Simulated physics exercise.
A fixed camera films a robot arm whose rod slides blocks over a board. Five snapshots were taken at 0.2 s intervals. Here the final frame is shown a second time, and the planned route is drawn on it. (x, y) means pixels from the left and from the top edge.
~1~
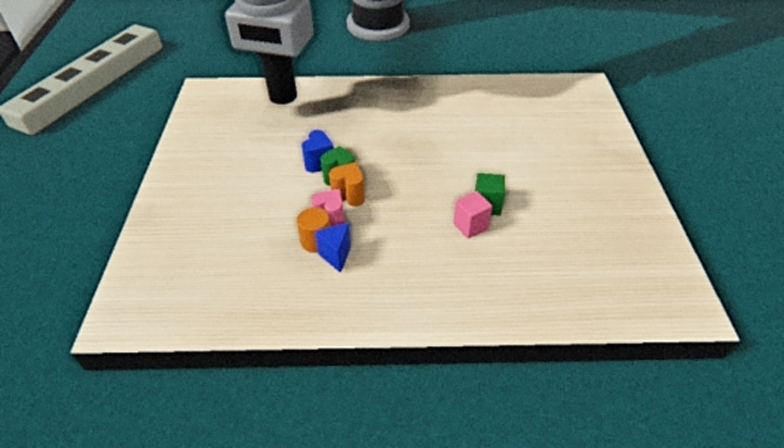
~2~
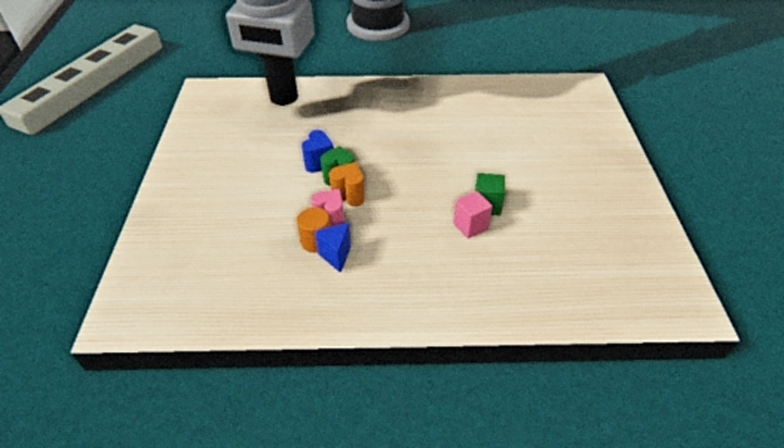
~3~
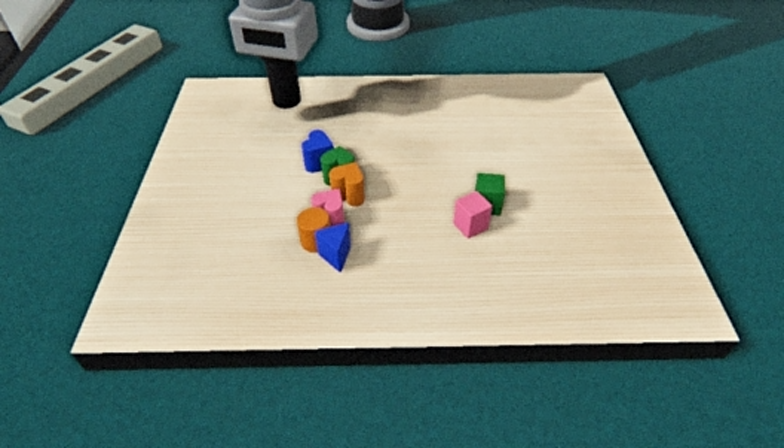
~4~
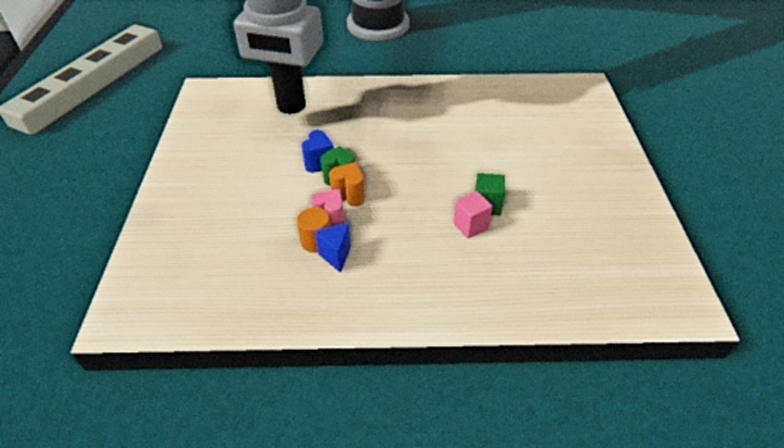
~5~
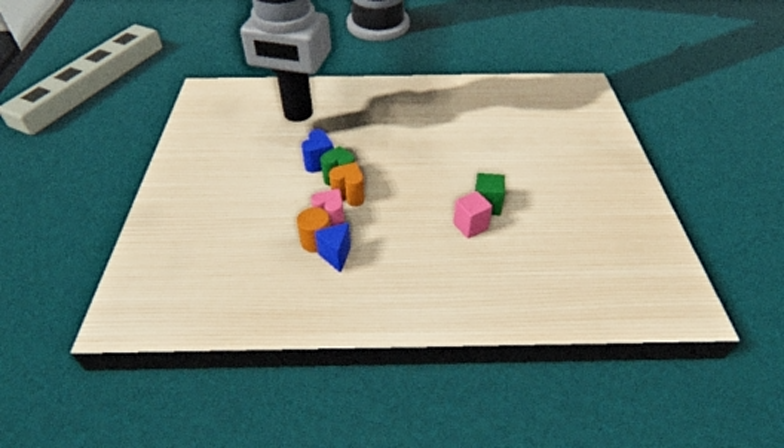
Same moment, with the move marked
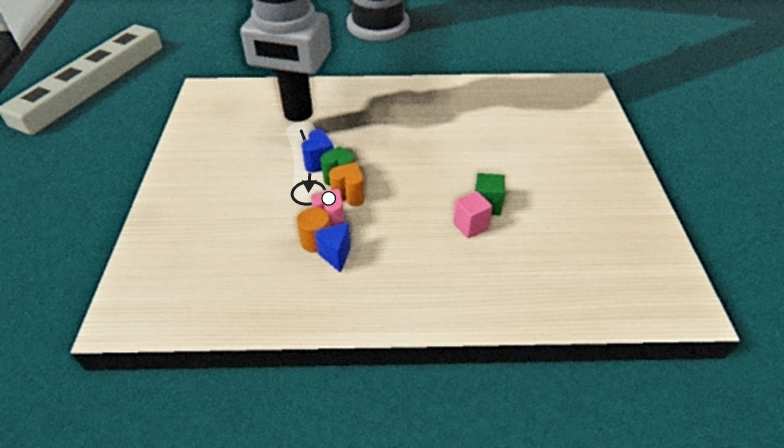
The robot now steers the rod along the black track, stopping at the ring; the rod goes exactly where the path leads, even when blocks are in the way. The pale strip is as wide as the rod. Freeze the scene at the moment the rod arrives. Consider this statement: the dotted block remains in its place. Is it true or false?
Answer: True.
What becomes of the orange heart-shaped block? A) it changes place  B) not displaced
A: It changes place.
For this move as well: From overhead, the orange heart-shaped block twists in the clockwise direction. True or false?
That claim is true.
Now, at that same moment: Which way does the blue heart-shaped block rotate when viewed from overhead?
The turn is anti-clockwise.
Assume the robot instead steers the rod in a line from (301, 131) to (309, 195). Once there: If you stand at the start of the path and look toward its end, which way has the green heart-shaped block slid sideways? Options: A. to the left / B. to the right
A
Path on the board, from (301, 131) through (310, 159) to (309, 193); the dot is on the pink heart-shaped block.
The first path, step by step. One third of the way, rod at (305, 132); blue heart-shaped block at (319, 142).
Two thirds of the way, rod at (307, 153); blue heart-shaped block at (332, 160), turned 35° anticlockwise; green heart-shaped block at (358, 164), turned 15° anticlockwise; orange heart-shaped block at (361, 183), turned 35° clockwise.
At the end, rod at (306, 175); blue heart-shaped block at (339, 174), turned 80° anticlockwise; pink heart-shaped block in place; green heart-shaped block at (366, 167), turned 45° anticlockwise; orange heart-shaped block at (371, 190), turned 55° clockwise.
